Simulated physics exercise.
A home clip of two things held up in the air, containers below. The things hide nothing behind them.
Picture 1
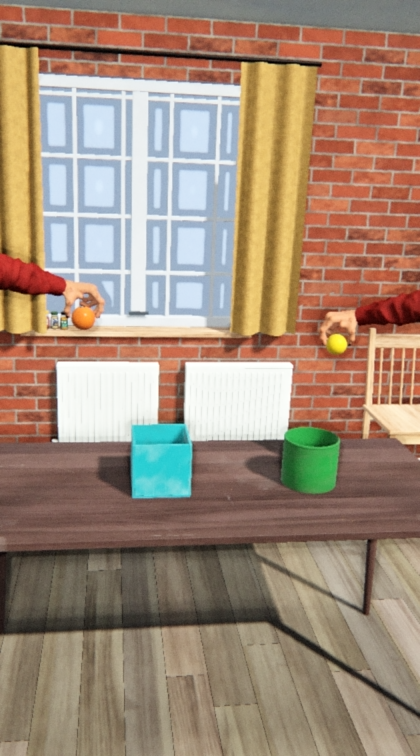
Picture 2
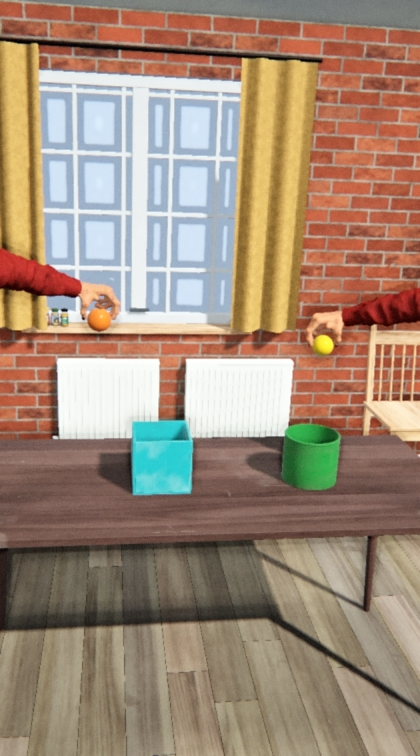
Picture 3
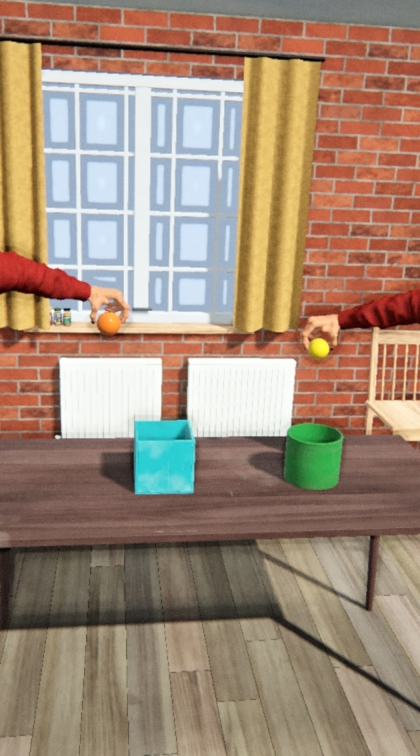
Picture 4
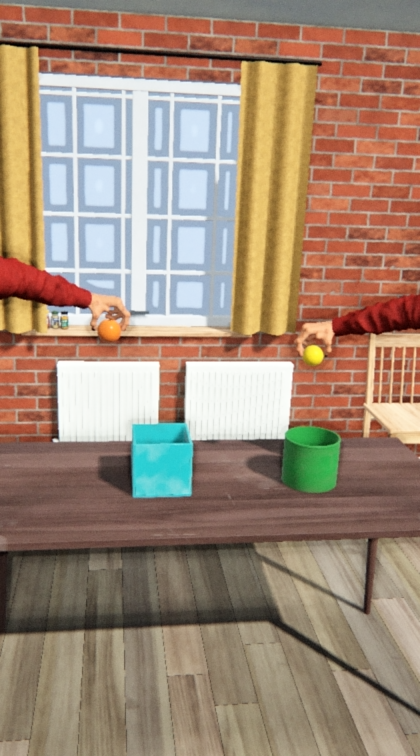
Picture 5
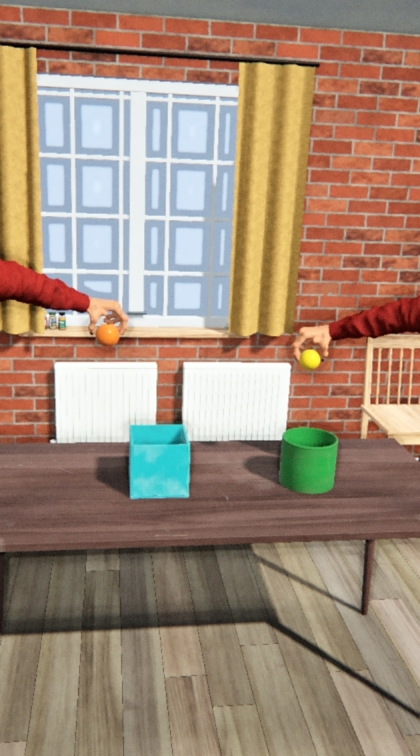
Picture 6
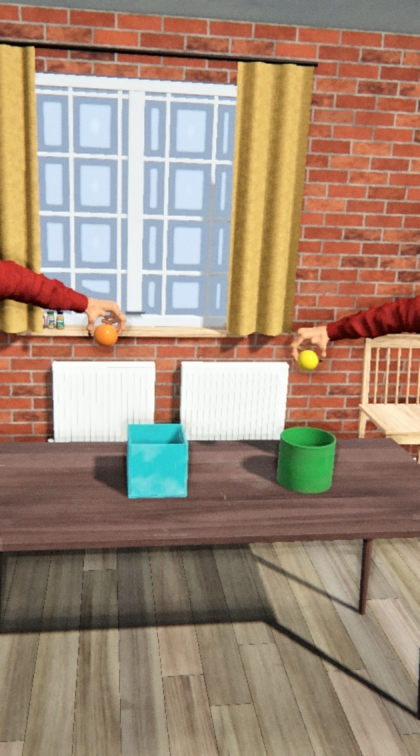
Two hands holding an orange tomato and a yellow lemon drift slightly inward above a turquoise crate and a green bin.
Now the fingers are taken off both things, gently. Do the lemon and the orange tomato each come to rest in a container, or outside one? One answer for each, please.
Result: The lemon comes to rest in one, the orange tomato comes to rest outside.
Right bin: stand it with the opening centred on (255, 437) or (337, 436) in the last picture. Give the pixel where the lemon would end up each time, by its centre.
About (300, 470), then about (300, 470).
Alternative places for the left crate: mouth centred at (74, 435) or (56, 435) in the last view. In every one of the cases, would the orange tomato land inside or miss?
The orange tomato misses; lands outside.
Then, 0.18 s past the last view, lemon travelled about its own width near (305, 390); orange tomato travelled about its own width near (105, 367).
Then, 0.28 s past the last view, lemon in the air near (300, 444); orange tomato in the air near (105, 425).
Finally, the lemon is caught, near (298, 471); the orange tomato falls beside it, near (105, 475).
